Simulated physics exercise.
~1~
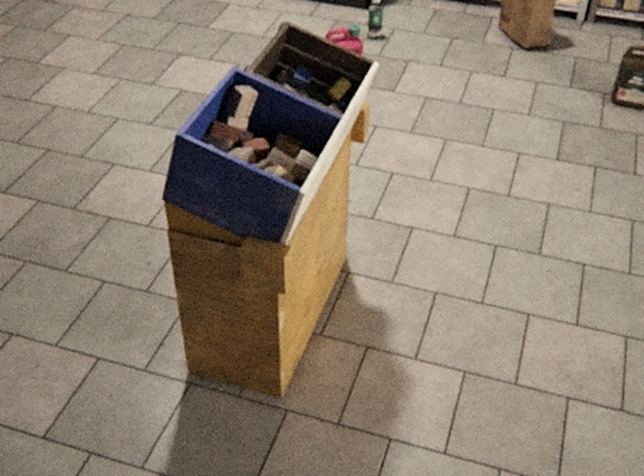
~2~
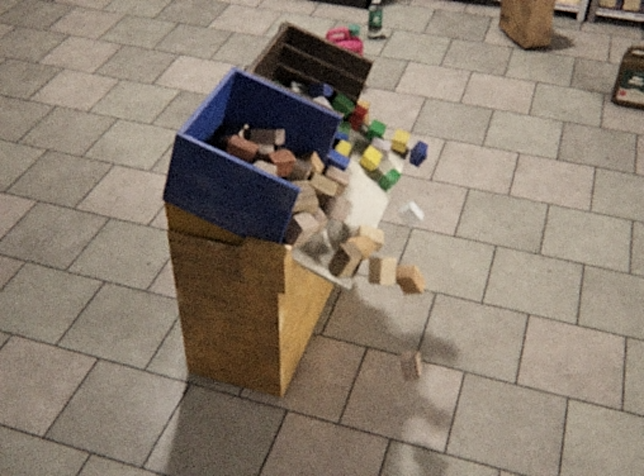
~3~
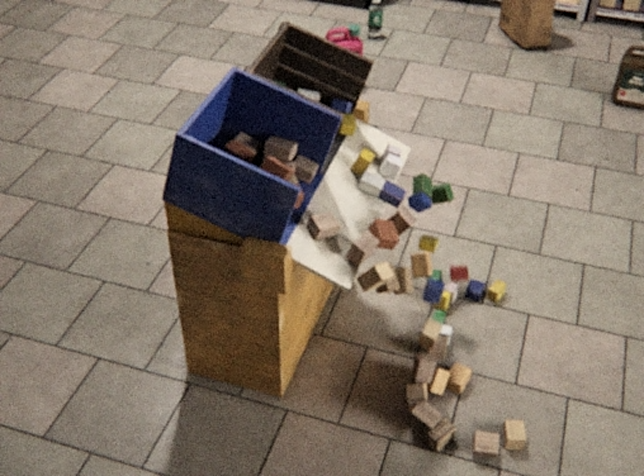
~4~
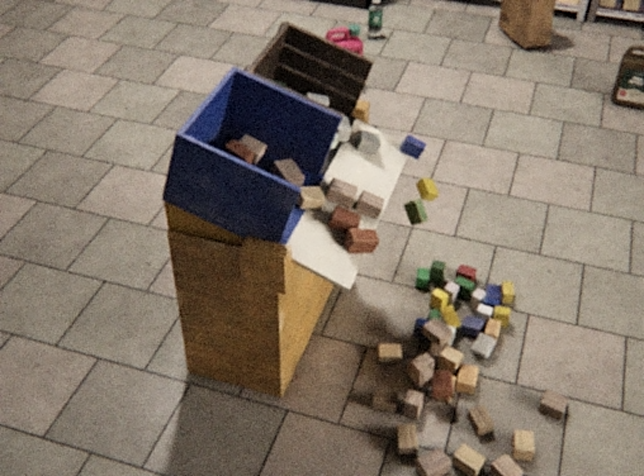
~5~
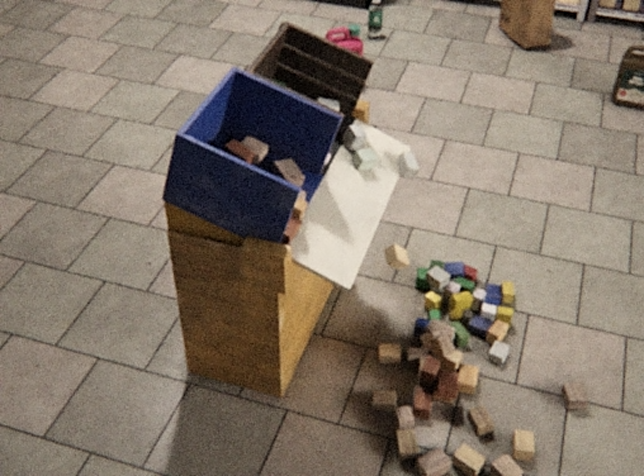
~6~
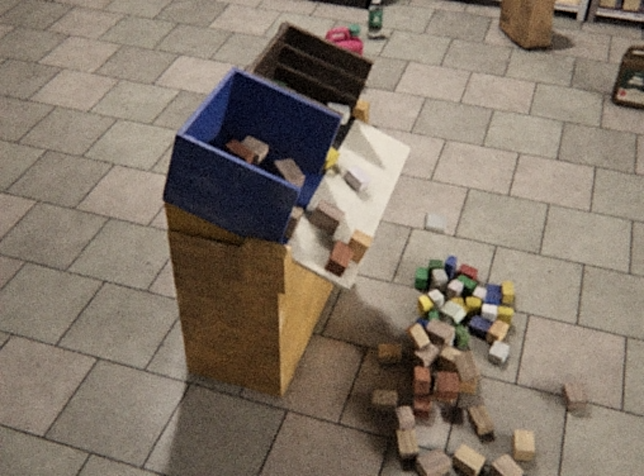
We see a blue bin and a black bin tilted on a wooden stand as a pale flap drops open and blocks pour down to the right, scattering across the tiled floor in a mixed pile, with a few left on the flap and in the blue bin.
